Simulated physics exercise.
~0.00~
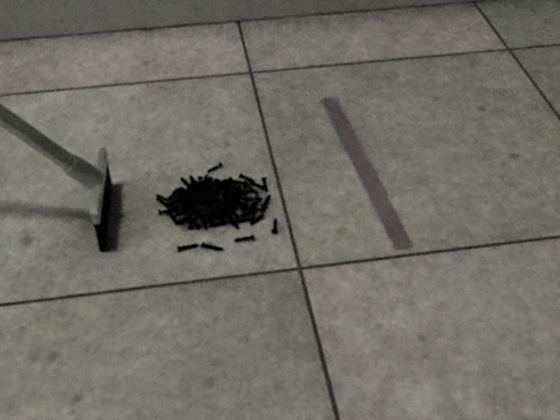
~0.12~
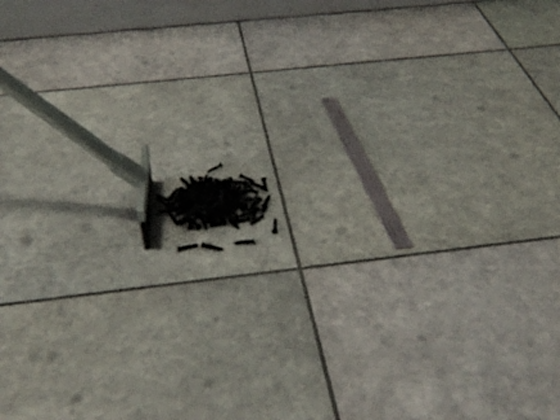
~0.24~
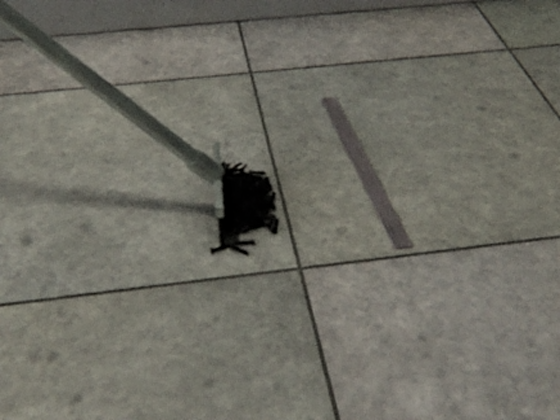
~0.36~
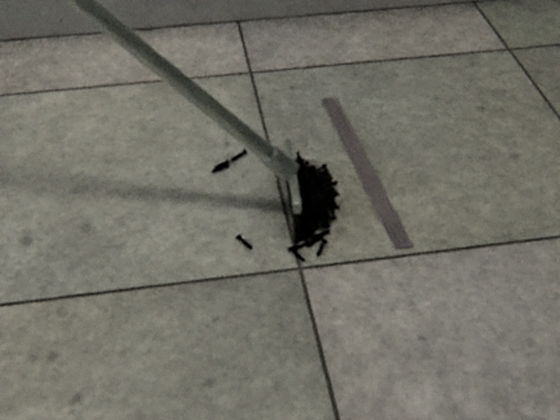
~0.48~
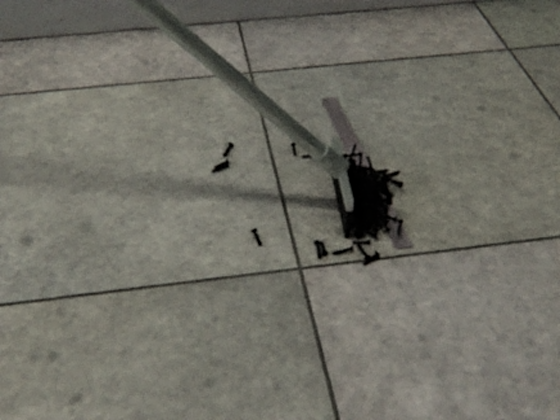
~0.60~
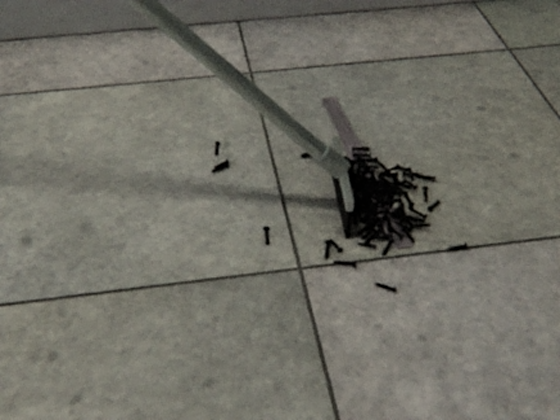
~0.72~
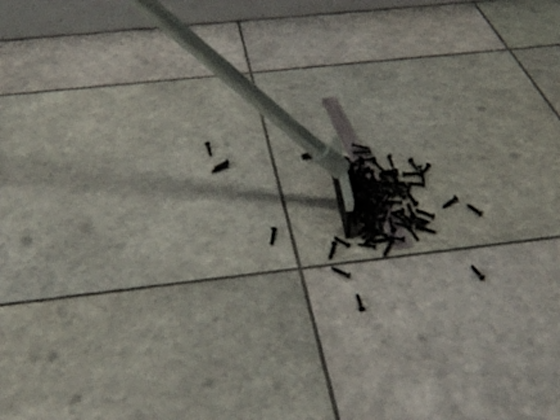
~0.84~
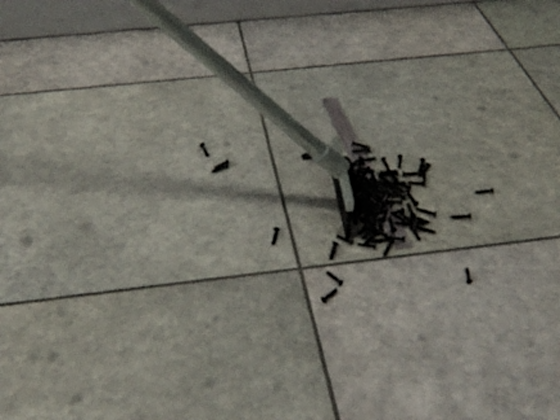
A squeegee pushed a heap of small black screws rightward across gray floor tiles, leaving a few behind, and stopped over a flat strip, where the screws spread out, most staying clumped against the blade and several lying scattered around.
